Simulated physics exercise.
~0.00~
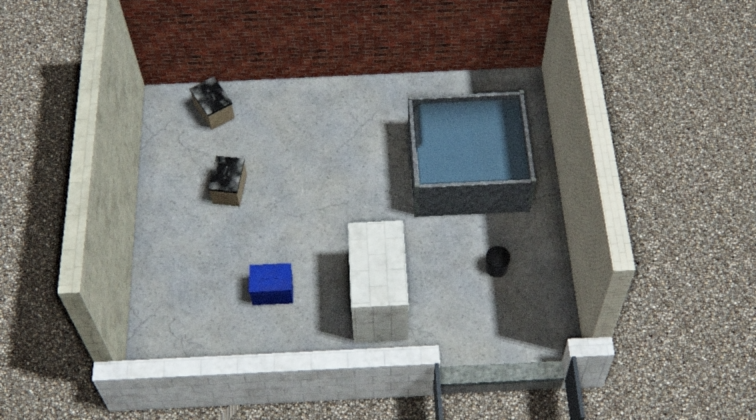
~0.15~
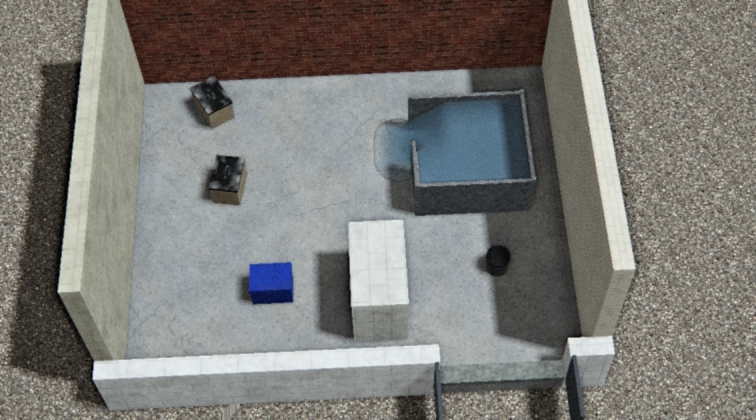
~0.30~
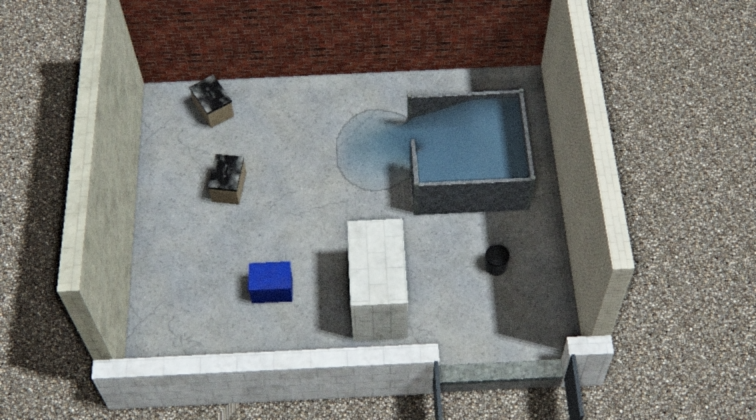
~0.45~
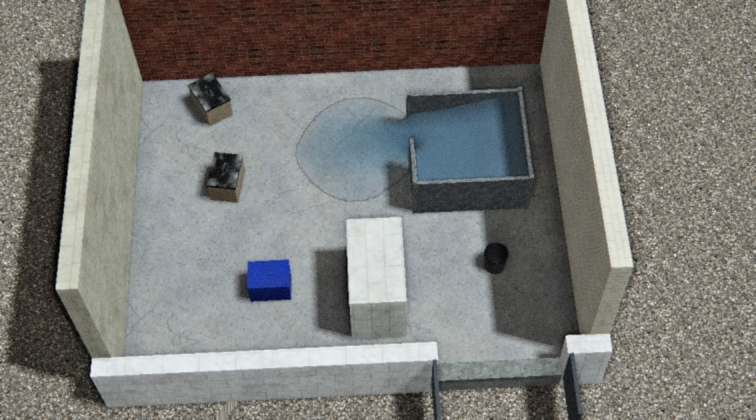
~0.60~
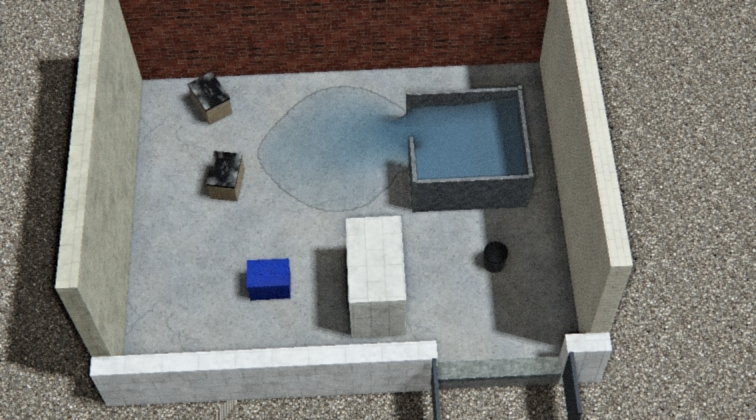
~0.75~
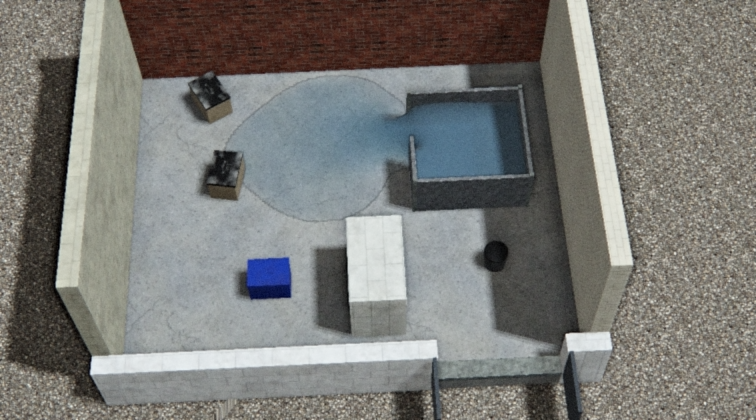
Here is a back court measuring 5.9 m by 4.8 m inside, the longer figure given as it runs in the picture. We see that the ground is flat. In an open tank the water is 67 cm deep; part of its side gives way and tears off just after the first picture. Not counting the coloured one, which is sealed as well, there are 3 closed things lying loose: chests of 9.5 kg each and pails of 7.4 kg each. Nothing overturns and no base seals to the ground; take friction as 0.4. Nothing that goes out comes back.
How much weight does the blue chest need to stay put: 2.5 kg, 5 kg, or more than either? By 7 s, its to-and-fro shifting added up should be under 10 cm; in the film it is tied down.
It's going to move too far regardless.
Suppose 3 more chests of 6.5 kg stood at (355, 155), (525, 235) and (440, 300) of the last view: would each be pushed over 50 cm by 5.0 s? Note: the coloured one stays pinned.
One after another they come out beyond the mark, within the mark, within the mark.
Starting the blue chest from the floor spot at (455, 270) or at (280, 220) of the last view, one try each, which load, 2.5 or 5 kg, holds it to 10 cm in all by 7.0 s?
First spot: Light mass works; second spot: No mass works.
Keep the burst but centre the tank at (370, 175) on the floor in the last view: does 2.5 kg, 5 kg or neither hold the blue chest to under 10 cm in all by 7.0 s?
In that case the answer is that both weights fall short.
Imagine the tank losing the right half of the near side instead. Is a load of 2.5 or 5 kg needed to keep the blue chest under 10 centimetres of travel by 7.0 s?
That way round, the lesser mass holds.
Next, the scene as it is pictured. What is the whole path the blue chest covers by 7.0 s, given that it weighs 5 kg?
Roughly 120 centimetres altogether.
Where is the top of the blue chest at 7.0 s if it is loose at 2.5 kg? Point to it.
Somewhere about (332, 243).
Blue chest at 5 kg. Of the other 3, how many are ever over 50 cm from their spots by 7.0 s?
Answer: 2.
After 1.4 s the blue chest would be 0 cm from its start with 2.5 kg and 0 cm from its start with 5 kg; 0 cm of water round it then.
After 3.1 s the blue chest would be 35 cm from its start with 2.5 kg and 17 cm from its start with 5 kg; 1 cm of water round it then.
After 4.9 s the blue chest would be 62 cm from its start with 2.5 kg and 47 cm from its start with 5 kg; 4 cm of water round it then.
After 7.0 s the blue chest would be 91 cm from its start with 2.5 kg and 95 cm from its start with 5 kg; 12 cm of water round it then.
